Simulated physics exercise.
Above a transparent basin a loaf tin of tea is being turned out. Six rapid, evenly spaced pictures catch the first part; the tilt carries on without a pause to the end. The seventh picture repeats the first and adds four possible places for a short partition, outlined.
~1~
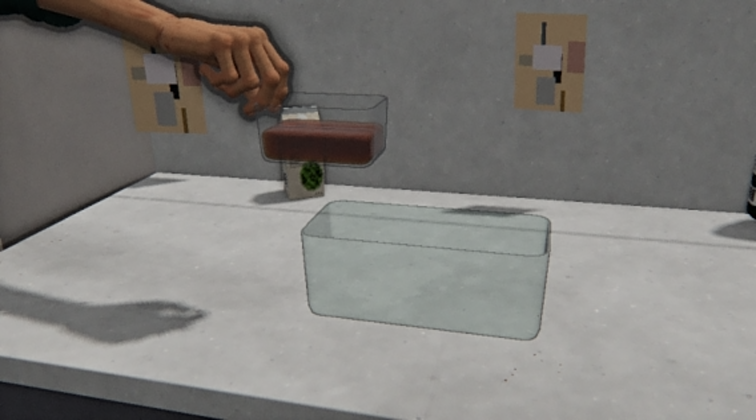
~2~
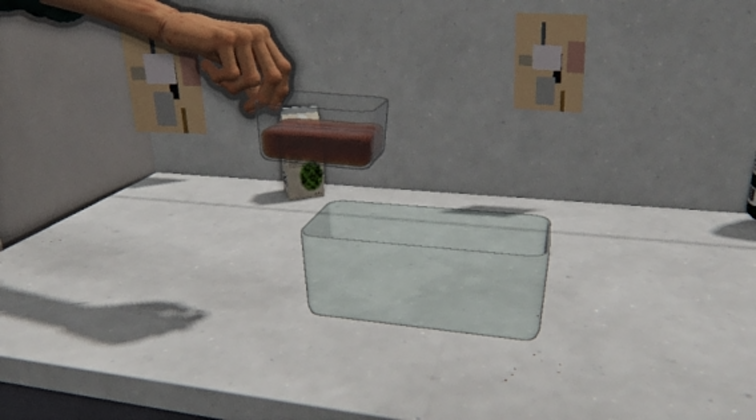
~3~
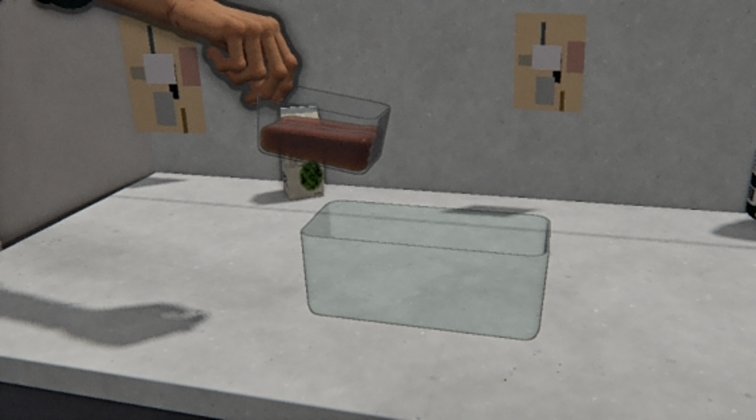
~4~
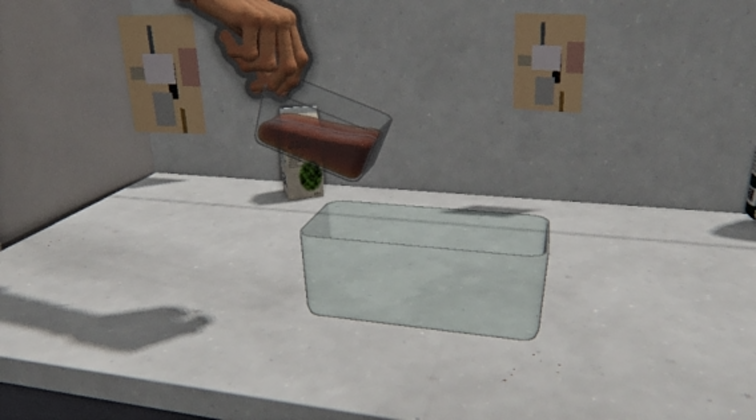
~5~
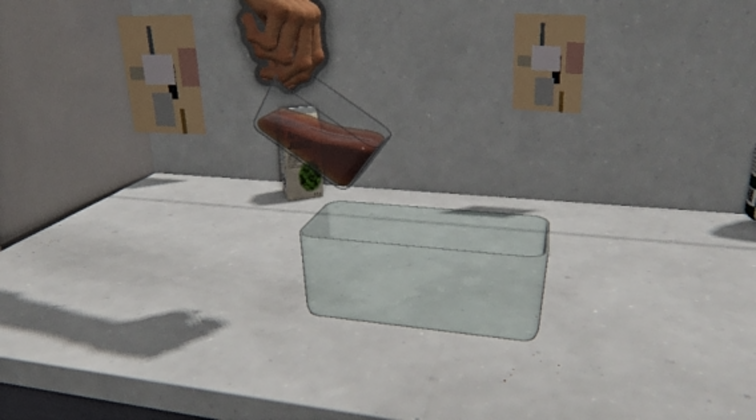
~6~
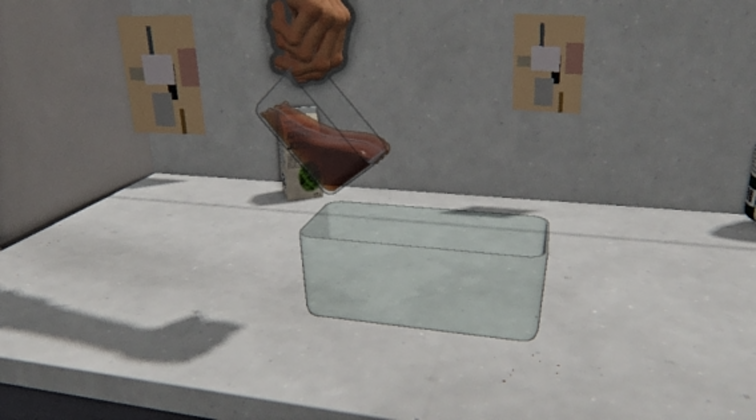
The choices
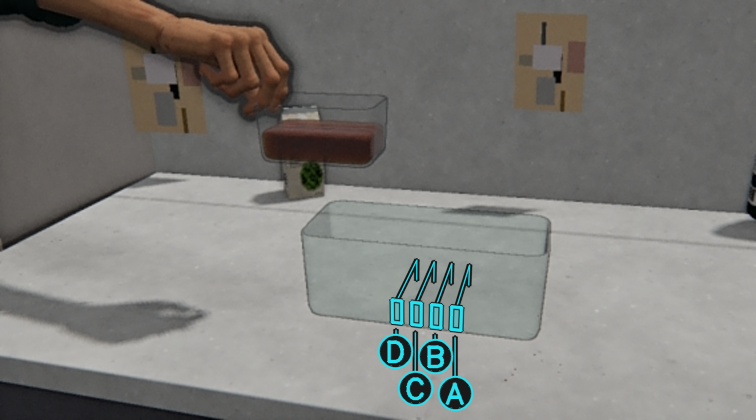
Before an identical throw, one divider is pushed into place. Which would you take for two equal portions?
D beats the others.
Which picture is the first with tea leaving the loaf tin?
In picture 6.
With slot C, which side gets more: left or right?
More ends on the left.
On the marked copy, A at (455, 337); B at (435, 334); C at (415, 332); D at (395, 329).
For slot A, about 72 % ends left of the wall and 22 % right of it; 6 % is lost outside.
For slot B, about 67 % ends left of the wall and 23 % right of it; 11 % is lost outside.
For slot C, about 73 % ends left of the wall and 22 % right of it; 5 % is lost outside.
For slot D, about 50 % ends left of the wall and 47 % right of it; 3 % is lost outside.
